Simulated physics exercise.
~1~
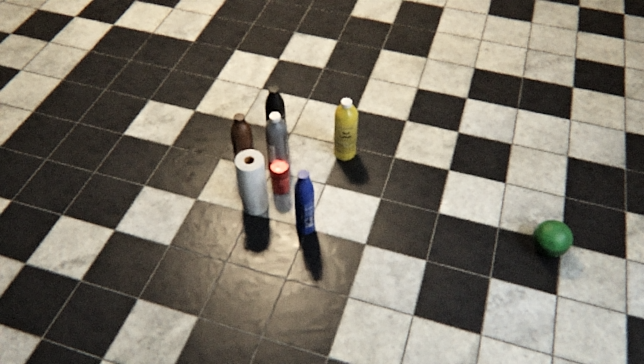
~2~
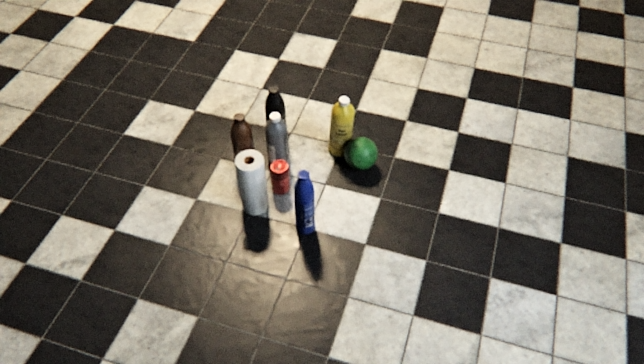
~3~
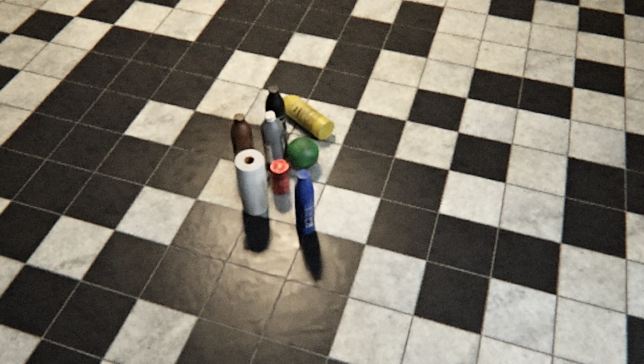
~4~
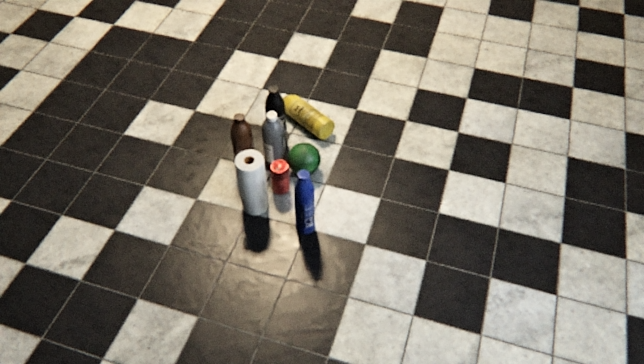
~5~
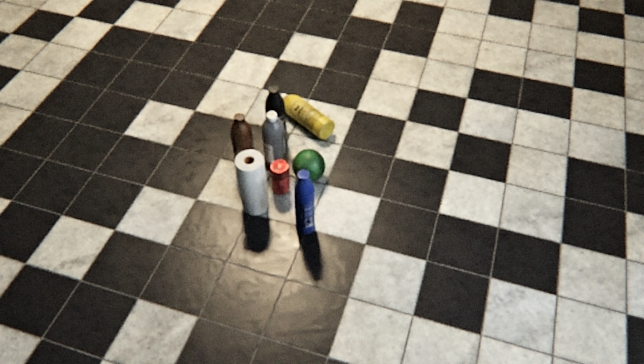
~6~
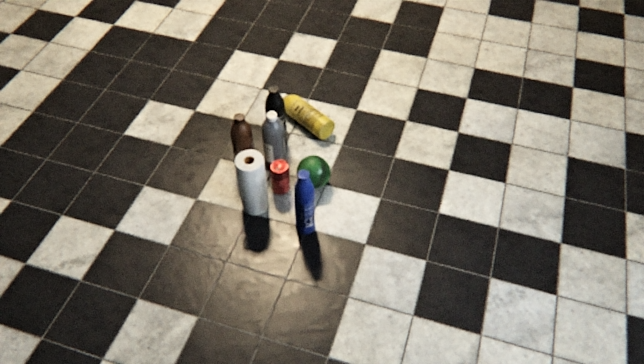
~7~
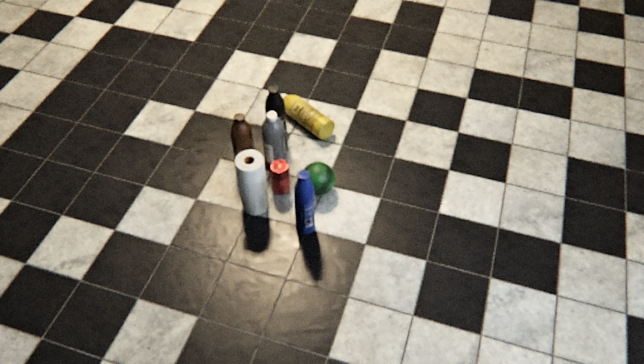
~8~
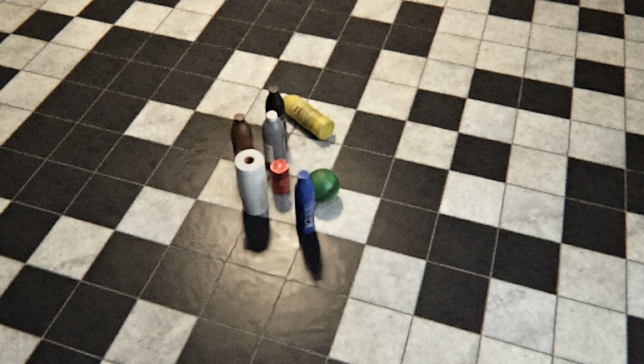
A green ball rolled left across a checkered floor into a group of bottles, a white roll and a red can, knocking the yellow bottle onto its side, then drifted slowly back toward the lower right, ending beside the still-standing blue bottle.
